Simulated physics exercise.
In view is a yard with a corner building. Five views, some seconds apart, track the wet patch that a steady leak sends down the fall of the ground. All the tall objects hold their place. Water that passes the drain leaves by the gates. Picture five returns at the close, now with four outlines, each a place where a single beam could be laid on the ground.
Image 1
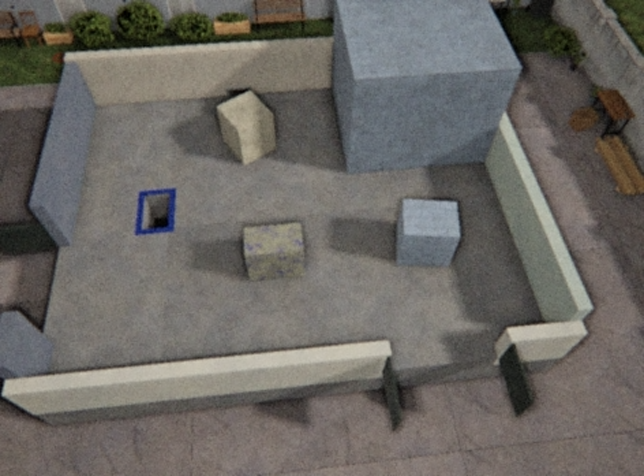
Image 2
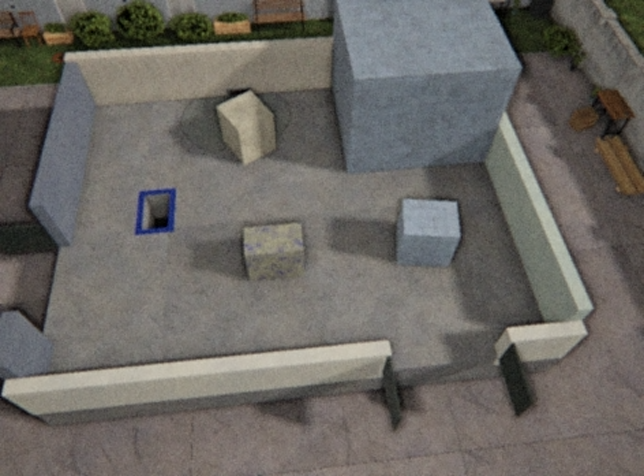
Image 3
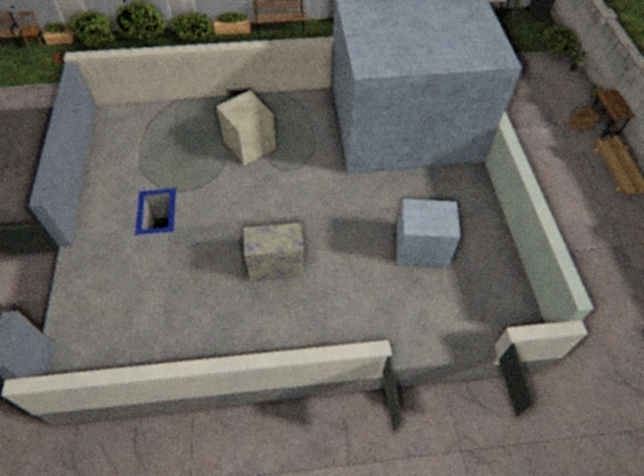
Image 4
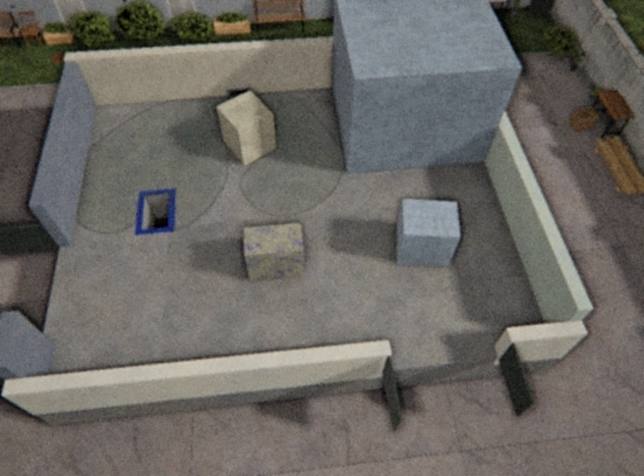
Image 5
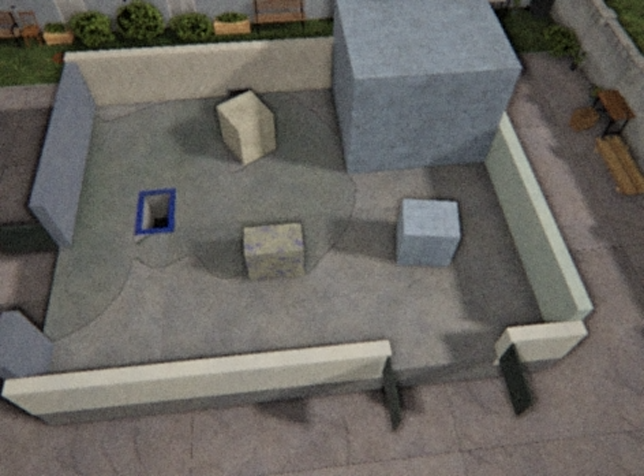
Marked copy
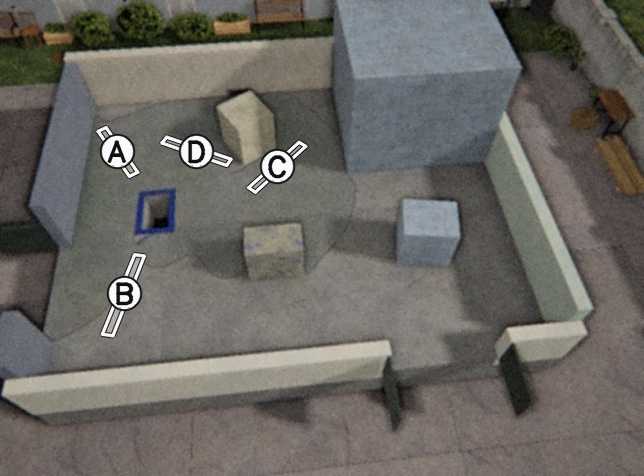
A large blue-grey block of a building fills the back right corner of a low-walled yard, seen from high above by a still camera. A cream angular block stands near the back wall, a mottled block and a pale blue one sit nearer the middle and right, and a blue-rimmed drain pit lies at left. A thin, dark sheet of water spreads from the back across the floor, rounding the cream block, reaching the pit and widening toward the front left.
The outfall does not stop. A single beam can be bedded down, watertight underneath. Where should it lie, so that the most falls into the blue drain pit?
Position A.
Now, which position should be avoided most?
Here it is position D.
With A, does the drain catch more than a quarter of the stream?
Yes, it does.
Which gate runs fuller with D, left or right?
More leaves on the left.
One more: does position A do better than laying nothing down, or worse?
Position A is better.
On the marked copy, A from (102, 129) to (133, 174); B from (107, 334) to (139, 255); C from (251, 189) to (302, 144); D from (164, 140) to (228, 162).
Choosing A, about 38 % of the stream goes into the blue drain pit, about 59 % out by the gates.
Choosing B, about 21 % of the stream goes into the blue drain pit, about 75 % out by the gates.
Choosing C, about 26 % of the stream goes into the blue drain pit, about 71 % out by the gates.
Choosing D, about 9 % of the stream goes into the blue drain pit, about 89 % out by the gates.
